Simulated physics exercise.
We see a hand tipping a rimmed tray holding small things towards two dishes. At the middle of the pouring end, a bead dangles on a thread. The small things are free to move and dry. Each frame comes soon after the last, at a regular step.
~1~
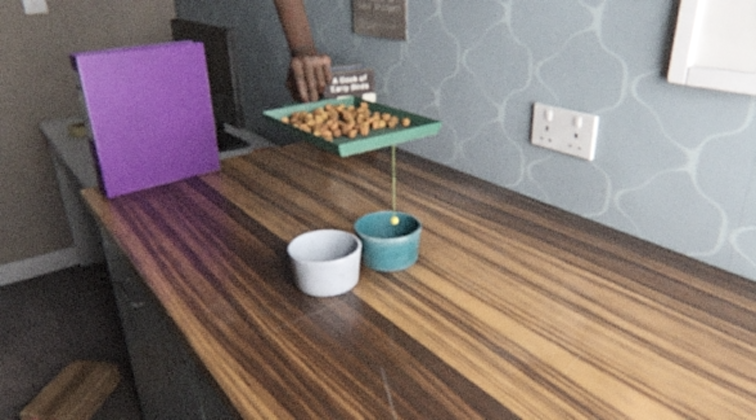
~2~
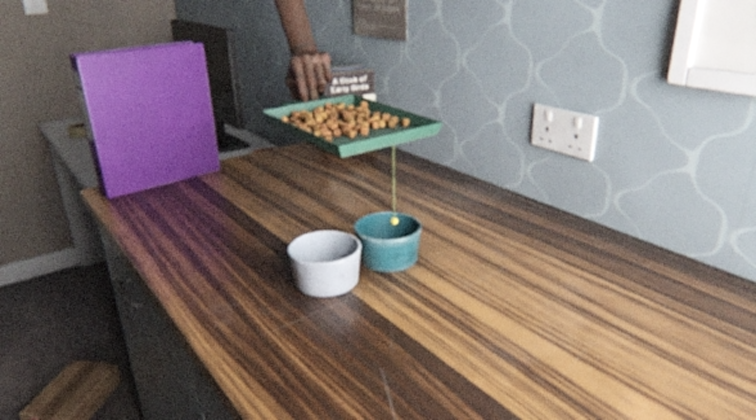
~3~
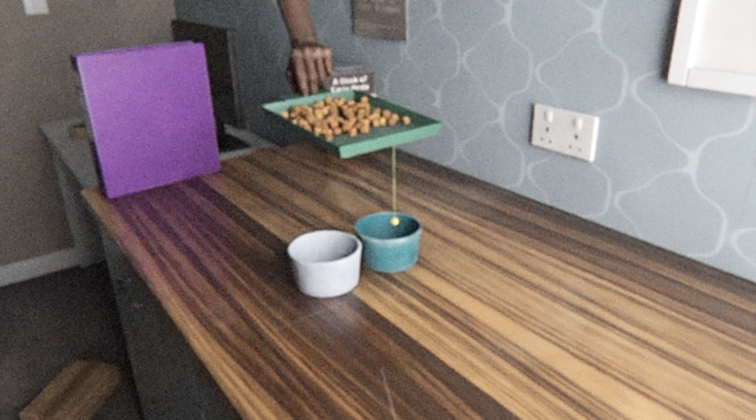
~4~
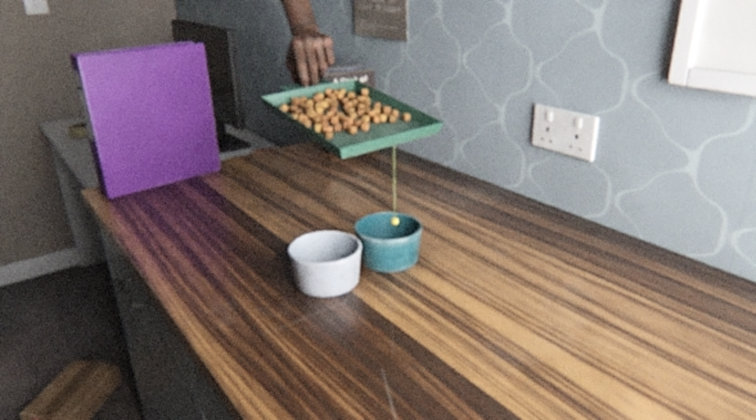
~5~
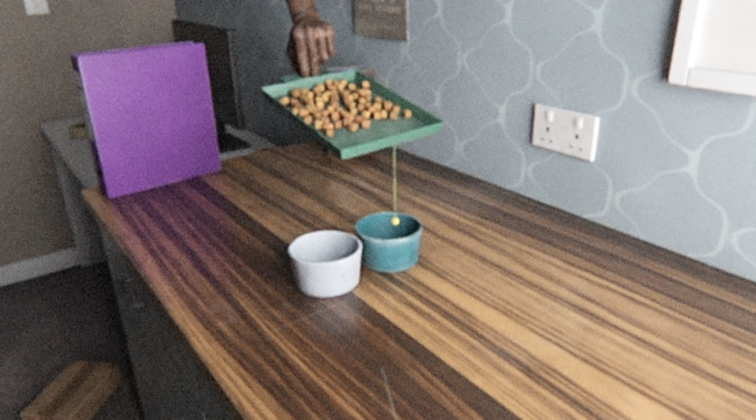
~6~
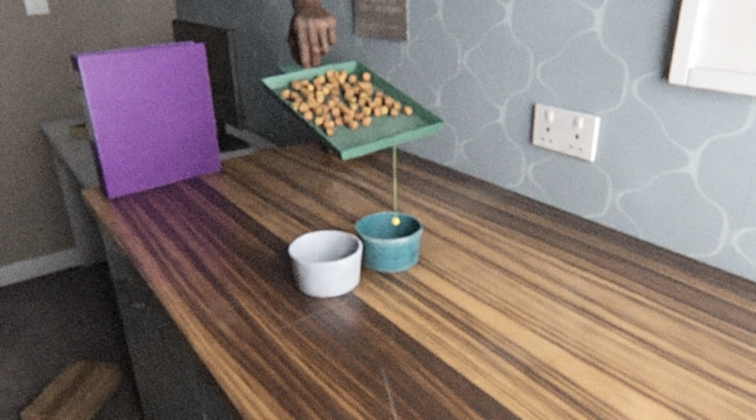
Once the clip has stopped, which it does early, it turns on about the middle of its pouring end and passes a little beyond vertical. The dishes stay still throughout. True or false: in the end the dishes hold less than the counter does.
True.
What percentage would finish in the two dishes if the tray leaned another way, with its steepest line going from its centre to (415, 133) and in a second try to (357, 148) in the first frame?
Near 0 % and, after that, 40 %.
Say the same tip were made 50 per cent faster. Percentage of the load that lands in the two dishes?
About 0 %.
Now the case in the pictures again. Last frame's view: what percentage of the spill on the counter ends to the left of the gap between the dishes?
Close to 10 per cent.
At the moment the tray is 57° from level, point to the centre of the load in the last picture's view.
Close to (377, 129).
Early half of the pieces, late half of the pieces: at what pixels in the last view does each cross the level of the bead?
Half one: (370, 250), half two: (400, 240).
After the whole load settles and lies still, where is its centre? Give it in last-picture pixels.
Close to (398, 288) in the last view.
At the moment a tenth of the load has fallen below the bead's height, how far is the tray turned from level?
Angle reached: About 70°.
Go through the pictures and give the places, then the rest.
In the first picture, corners of the pouring end near (341, 143) and (437, 122), level; middle of the load near (333, 121), brown sugar cubes; left dish near (344, 273); right dish near (408, 249); bead on its thread near (394, 221).
In the second picture, corners of the pouring end near (341, 144) and (437, 122), level; middle of the load near (333, 121).
In the third picture, corners of the pouring end near (341, 145) and (438, 122), tipped barely, lowest at the left corner; middle of the load near (333, 117).
In the fourth picture, corners of the pouring end near (342, 146) and (439, 122), tipped a little, lowest at the left corner; middle of the load near (333, 111).
In the fifth picture, corners of the pouring end near (343, 148) and (439, 121), tipped a little, lowest at the left corner; middle of the load near (333, 105).
In the sixth picture, corners of the pouring end near (343, 149) and (440, 121), tipped clearly, lowest at the left corner; middle of the load near (334, 100); left dish near (345, 274); right dish near (409, 250).
Shortly afterwards, tray tipped steeply; all but a few on the tray; only a few in the air.
Next, tray tipped right over; the bulk on the tray; near a quarter outside both.
Some moments later, tray tipped past a quarter turn; only a few in the left dish; all but a few outside both.
In the end, tray tipped past a quarter turn; only a few in the left dish; none at all in the right dish; all but a few outside both.
